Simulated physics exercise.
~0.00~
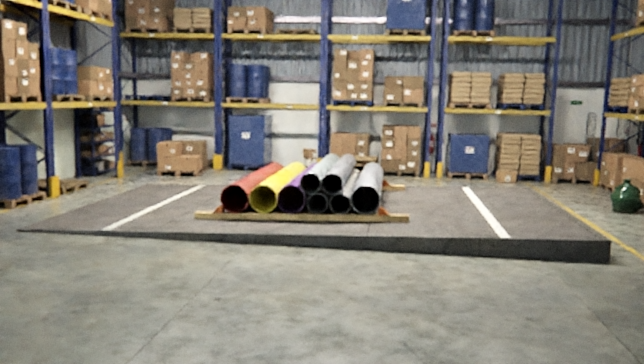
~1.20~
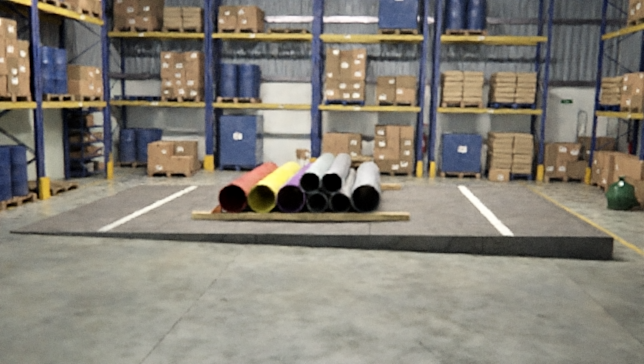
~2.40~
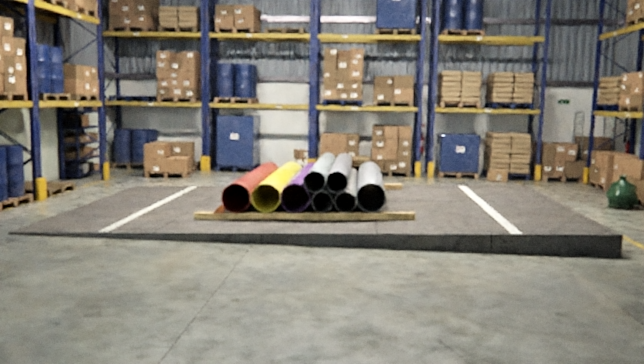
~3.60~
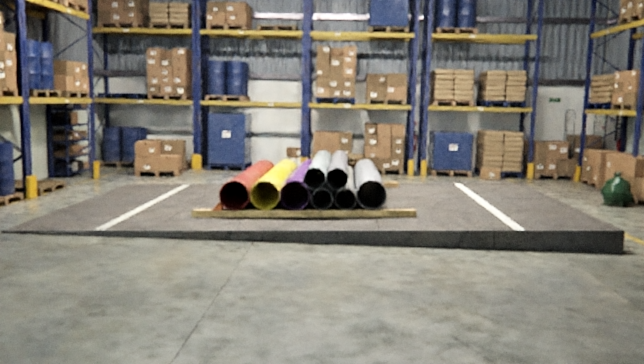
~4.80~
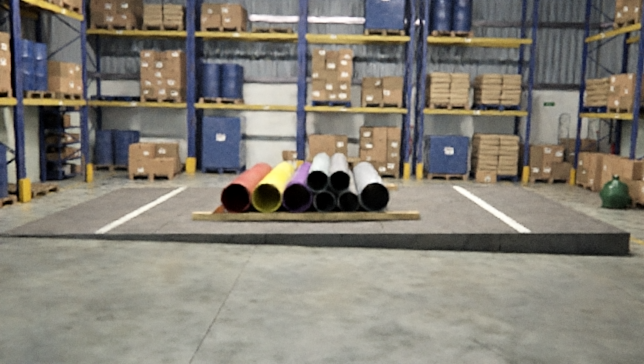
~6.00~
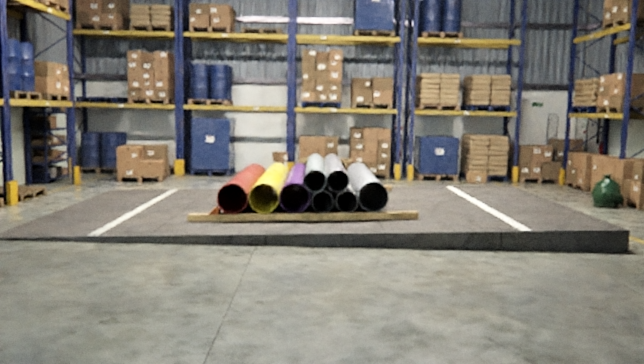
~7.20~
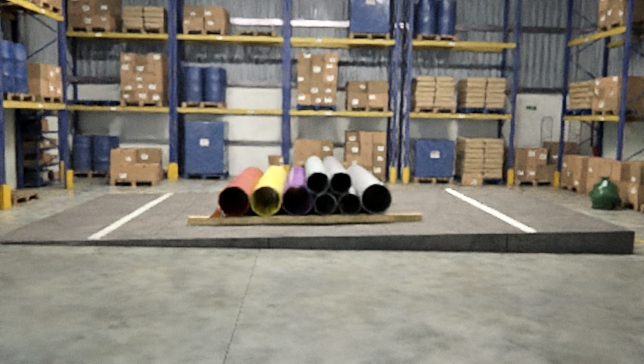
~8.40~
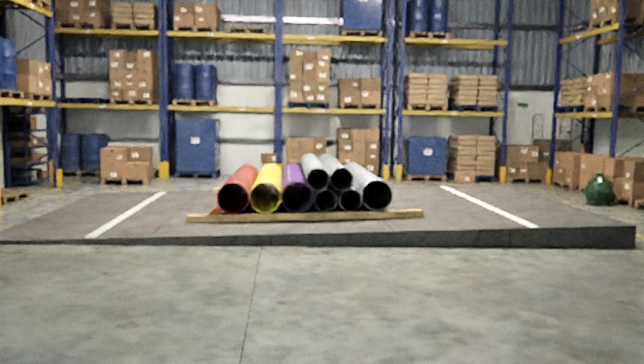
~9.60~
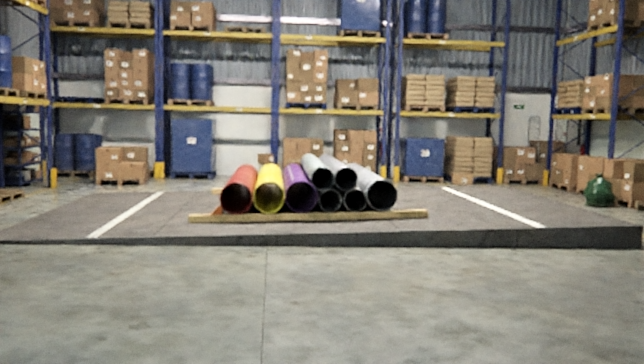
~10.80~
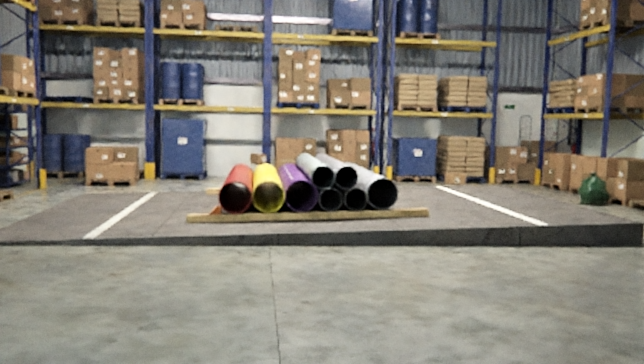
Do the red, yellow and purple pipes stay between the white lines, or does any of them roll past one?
The red, yellow and purple pipes all stay between the white lines, and none of them rolls past one.
